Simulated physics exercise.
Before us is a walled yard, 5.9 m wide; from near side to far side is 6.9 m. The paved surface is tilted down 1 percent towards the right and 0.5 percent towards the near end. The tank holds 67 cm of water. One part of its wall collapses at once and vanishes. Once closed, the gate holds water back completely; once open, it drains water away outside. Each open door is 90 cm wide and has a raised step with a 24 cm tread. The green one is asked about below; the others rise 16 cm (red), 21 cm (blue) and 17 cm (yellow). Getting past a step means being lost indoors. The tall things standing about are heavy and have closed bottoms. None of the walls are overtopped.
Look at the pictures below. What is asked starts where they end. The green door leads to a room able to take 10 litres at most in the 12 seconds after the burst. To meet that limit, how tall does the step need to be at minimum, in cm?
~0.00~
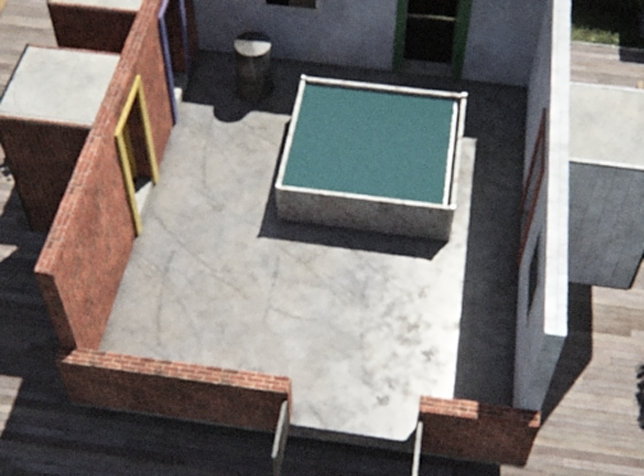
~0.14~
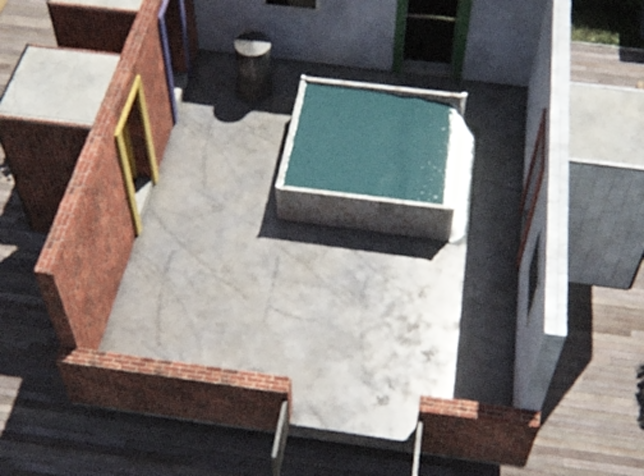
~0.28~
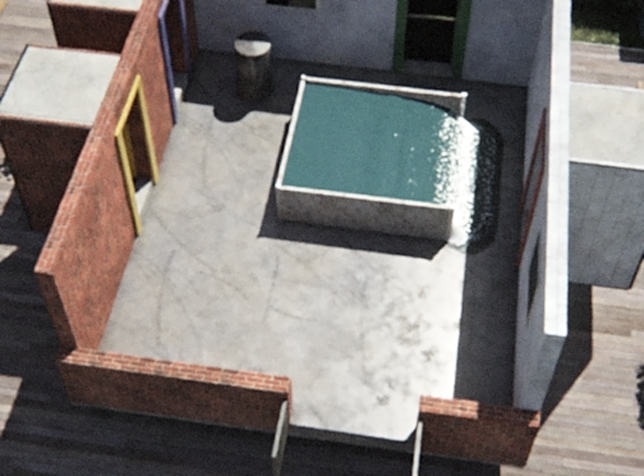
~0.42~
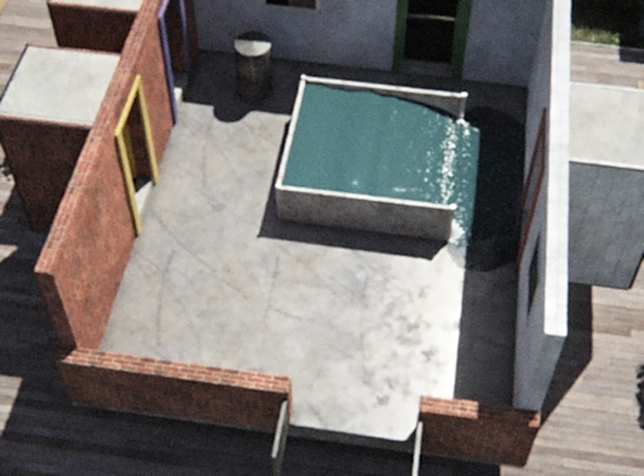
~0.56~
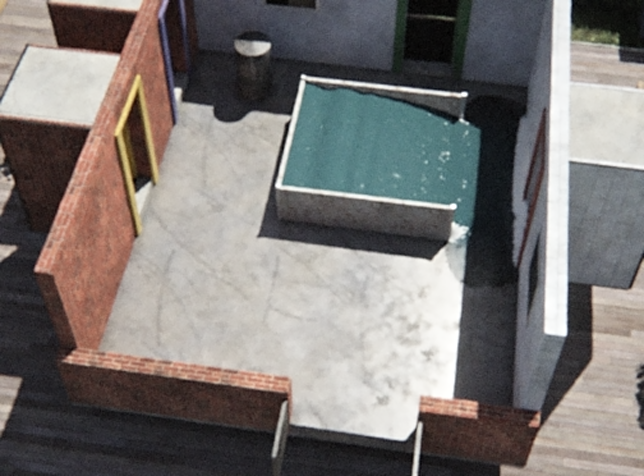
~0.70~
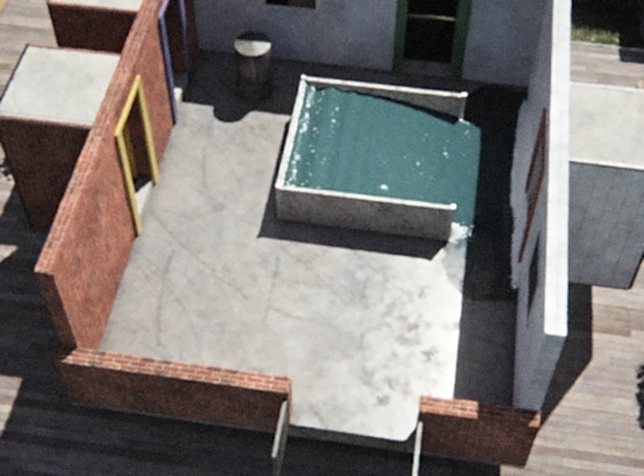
At least 14 cm or so.
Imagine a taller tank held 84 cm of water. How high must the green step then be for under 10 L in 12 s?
19 cm.
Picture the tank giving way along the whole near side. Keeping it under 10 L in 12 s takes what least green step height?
It should stand roughly 6.5 cm high.
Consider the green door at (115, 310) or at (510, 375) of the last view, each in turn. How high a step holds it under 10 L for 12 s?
First place around 10.0 cm, second around 14.0 cm.
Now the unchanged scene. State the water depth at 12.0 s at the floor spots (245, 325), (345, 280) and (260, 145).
Ordered as asked: 5, 7, 3 cm.
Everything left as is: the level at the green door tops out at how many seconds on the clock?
The depth peaks at about 3.0 seconds.
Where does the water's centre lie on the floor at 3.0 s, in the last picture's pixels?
I'd say around (430, 185).
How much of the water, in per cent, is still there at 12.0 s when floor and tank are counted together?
Roughly 72 %.
After 1.4 s water covers 15 % of the floor, deepest (55 cm) near (516, 188); it has not reached the green door.
After 3.0 s water covers 45 % of the floor, deepest (41 cm) near (521, 95); 17 cm at the green door, 5 litres in over its 11 cm step.
After 12.0 s water covers 100 % of the floor, deepest (16 cm) near (478, 399); 8 cm at the green door, 25 litres in over its 11 cm step.
At the green door as built, the water arrived by 1.7 s and peaked near 17 cm at 3.0 s.
Run again over the same 12 s with other heights there, 22 litres in over 11.5 cm, 6 litres over 15.5 cm. The limit of 10 litres is kept from about 14 cm up.
